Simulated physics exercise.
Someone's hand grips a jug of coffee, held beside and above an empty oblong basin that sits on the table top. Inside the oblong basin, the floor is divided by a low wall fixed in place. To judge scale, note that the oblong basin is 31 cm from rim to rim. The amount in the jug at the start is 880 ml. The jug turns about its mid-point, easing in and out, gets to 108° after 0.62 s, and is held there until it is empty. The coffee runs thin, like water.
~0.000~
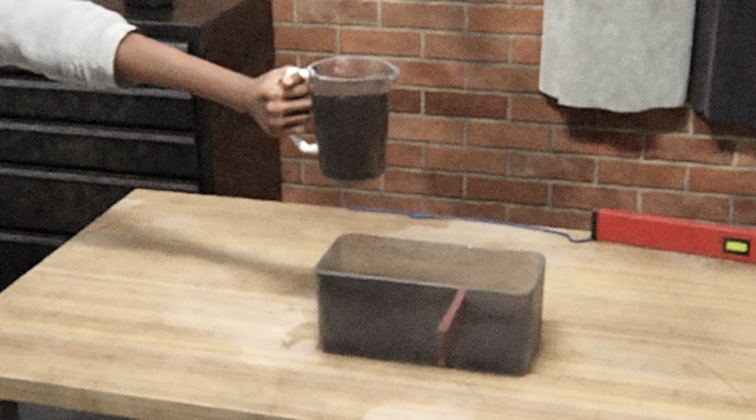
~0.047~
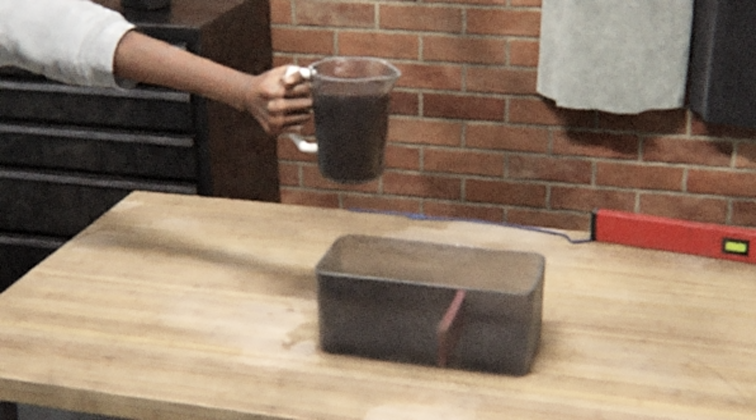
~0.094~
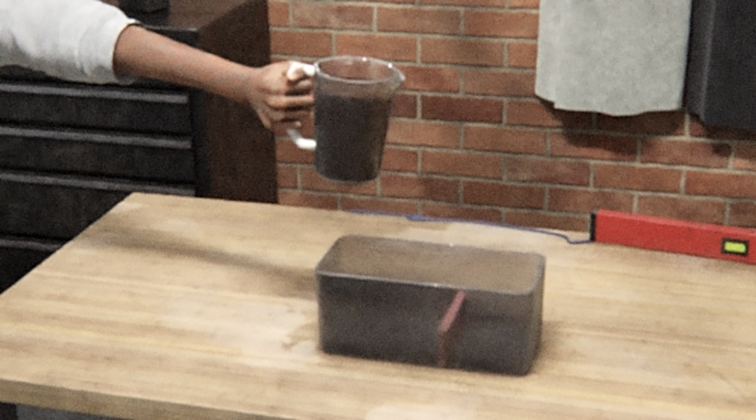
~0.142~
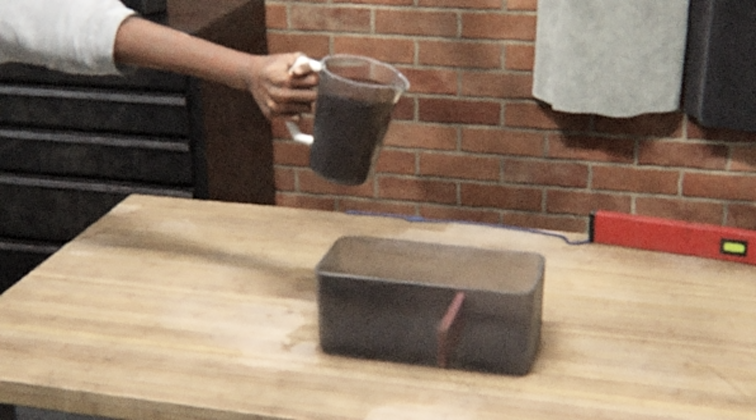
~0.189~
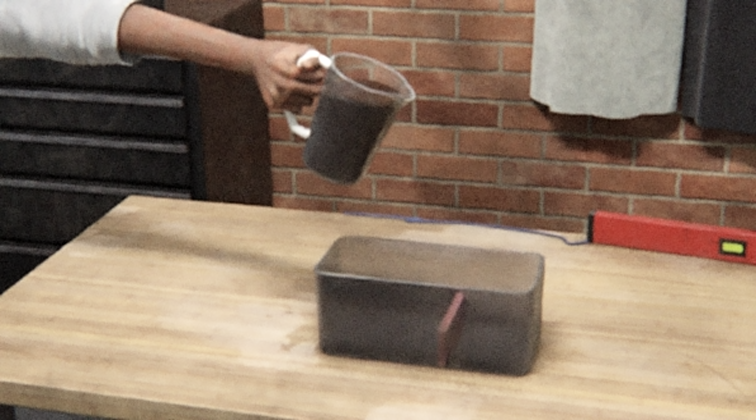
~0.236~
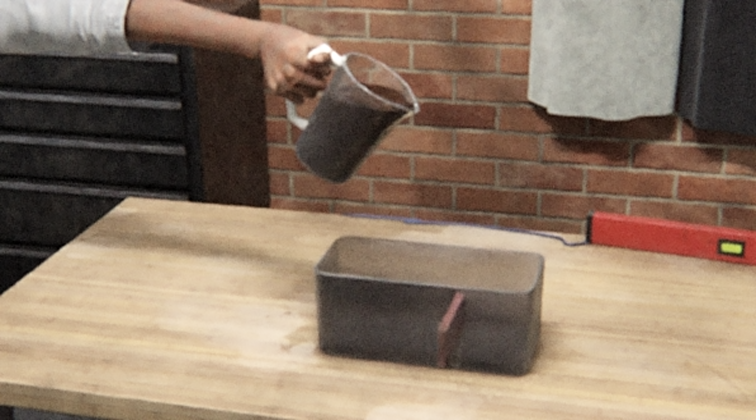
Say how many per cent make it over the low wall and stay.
About 86 per cent makes it over and stays.
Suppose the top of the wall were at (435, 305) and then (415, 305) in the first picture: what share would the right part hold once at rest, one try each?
Respectively close to 90 and 90 %.
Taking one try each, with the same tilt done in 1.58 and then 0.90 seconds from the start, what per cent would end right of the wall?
85 then 90 %.
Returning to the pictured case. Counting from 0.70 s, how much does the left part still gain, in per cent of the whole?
Some 5 per cent.
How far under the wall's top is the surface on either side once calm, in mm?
Looks like roughly 50 mm on the left and roughly 2 mm on the right.
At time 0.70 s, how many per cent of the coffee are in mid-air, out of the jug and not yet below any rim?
26 per cent or so.
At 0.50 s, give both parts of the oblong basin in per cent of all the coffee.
I'd say some 0 on the left and some 7 on the right.
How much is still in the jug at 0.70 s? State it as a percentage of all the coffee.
Close to 18 percent of the total.
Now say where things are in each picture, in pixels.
Tilt 0°; pouring edge (398, 73); surface from (316, 84) to (389, 88); the oblong basin's rim runs from (327, 253) to (539, 275); the wall's top is at (452, 312), in the first frame.
Tilt 2°; pouring edge (400, 74); surface from (317, 83) to (390, 89), in the second frame.
Tilt 6°; pouring edge (404, 79); surface from (320, 82) to (392, 92), in the third frame.
Tilt 13°; pouring edge (409, 86); surface from (323, 82) to (397, 94), in the fourth frame.
Tilt 23°; pouring edge (415, 97); surface from (323, 97) to (404, 98), in the fifth frame.
Tilt 34°; pouring edge (419, 111); surface from (316, 110) to (413, 103), in the sixth frame.
After 0.50 s the tilt is 98° and 62 per cent is still to pour, 0 is left of the wall and 7 right of it.
After 0.70 s the tilt is 108° and 18 per cent is still to pour, 6 is left of the wall and 50 right of it.
After 0.90 s the tilt is 108° and 2 per cent is still to pour, 9 is left of the wall and 81 right of it.
After 1.12 s the tilt is 108° and 0 per cent is still to pour, 10 is left of the wall and 87 right of it.
In the end 11 per cent lies left of the wall, 86 right of it and 3 outside.
